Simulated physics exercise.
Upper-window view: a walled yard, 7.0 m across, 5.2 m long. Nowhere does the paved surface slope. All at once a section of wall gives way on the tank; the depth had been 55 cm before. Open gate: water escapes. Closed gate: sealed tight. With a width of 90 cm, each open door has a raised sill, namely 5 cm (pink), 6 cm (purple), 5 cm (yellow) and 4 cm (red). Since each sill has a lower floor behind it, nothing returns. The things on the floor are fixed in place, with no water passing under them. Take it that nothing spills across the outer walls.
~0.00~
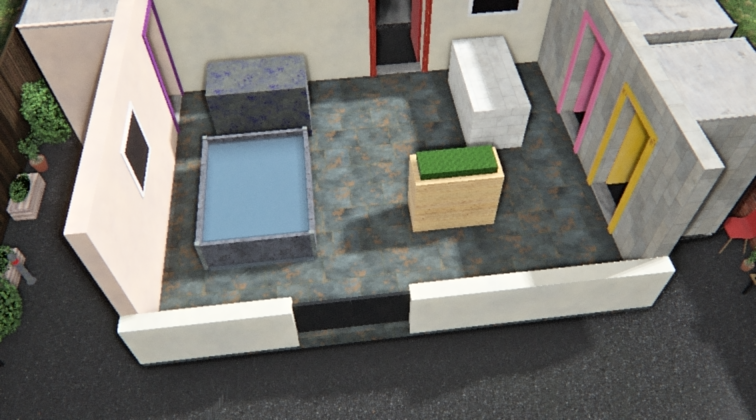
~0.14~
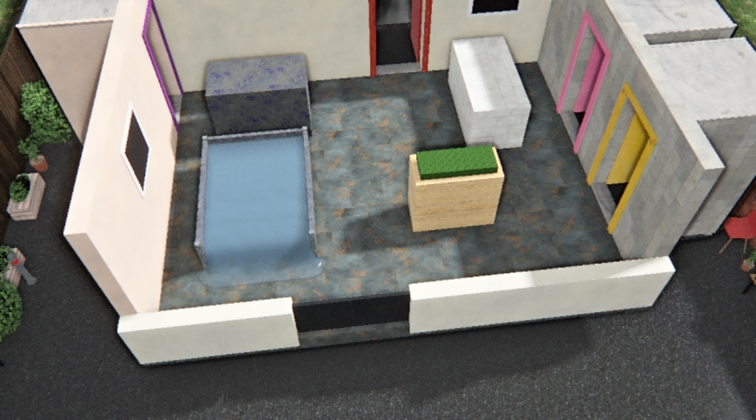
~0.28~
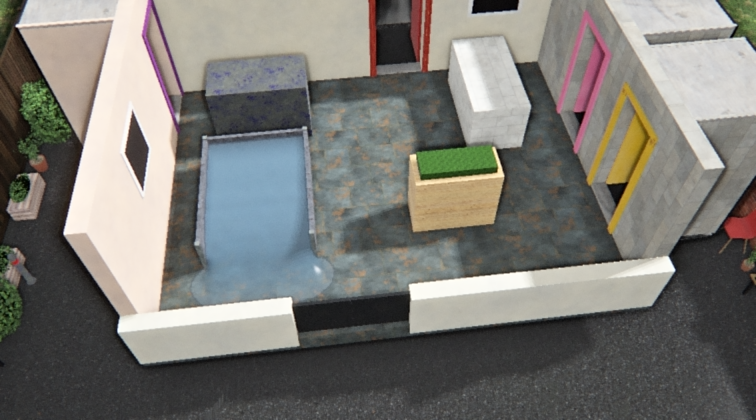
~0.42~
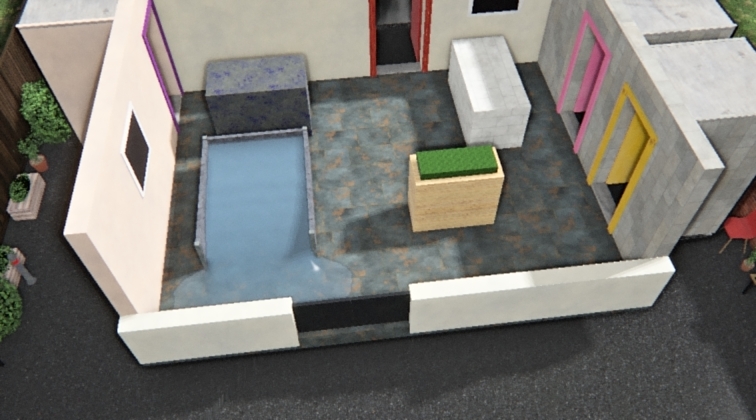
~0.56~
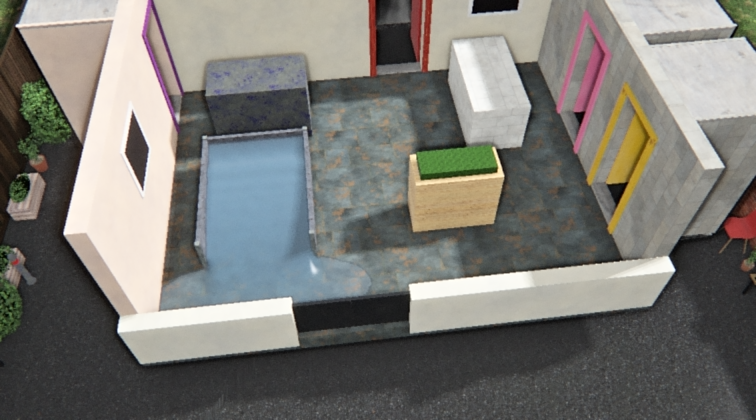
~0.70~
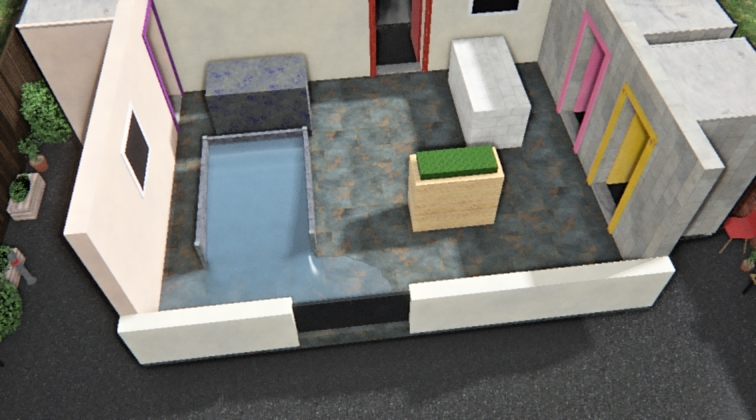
A walled yard held a raised tank of still blue water on the left, then its front side gave way and water poured out, spreading across the dark paving along the low white wall.
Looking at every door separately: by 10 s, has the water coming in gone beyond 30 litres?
Outcome: At the pink door the amount will not overshoot the limit, at the purple door the amount will overshoot the limit, at the yellow door the amount will overshoot the limit, at the red door the amount will not overshoot the limit.
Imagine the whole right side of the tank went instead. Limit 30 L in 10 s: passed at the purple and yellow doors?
Purple: Within limit; yellow: Beyond limit.
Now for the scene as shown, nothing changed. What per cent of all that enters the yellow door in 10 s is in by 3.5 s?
I'd put it at about 15 per cent by that point.
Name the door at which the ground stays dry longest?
That's the red door.
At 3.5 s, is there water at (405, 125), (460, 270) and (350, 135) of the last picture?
Going in order, clear, then covered, then clear.
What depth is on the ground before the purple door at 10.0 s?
Close to 6.0 cm of depth.
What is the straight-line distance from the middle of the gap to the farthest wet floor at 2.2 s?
Some 4.8 metres from the gap.
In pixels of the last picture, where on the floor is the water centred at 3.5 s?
Centre: Approx. (295, 237) px.
After 1.4 s water covers 15 % of the floor and is deepest (48 cm) near (157, 339); pink door not reached, purple door not reached, yellow door not reached, red door not reached.
After 2.2 s water covers 30 % of the floor and is deepest (40 cm) near (157, 339); pink door not reached, purple door not reached, yellow door not reached, red door not reached.
After 3.5 s water covers 50 % of the floor and is deepest (32 cm) near (183, 92); pink door not reached, purple door 8 cm at the sill, 1 L in, yellow door 15 cm at the sill, 21 L in, red door not reached.
After 6.0 s water covers 75 % of the floor and is deepest (14 cm) near (182, 99); pink door 4 cm at the sill, 0 L in, purple door 10 cm at the sill, 51 L in, yellow door 11 cm at the sill, 107 L in, red door 4 cm at the sill, 0 L in.
After 10.0 s water covers 95 % of the floor and is deepest (12 cm) near (504, 89); pink door 8 cm at the sill, 2 L in, purple door 6 cm at the sill, 69 L in, yellow door 5 cm at the sill, 137 L in, red door 6 cm at the sill, 1 L in.
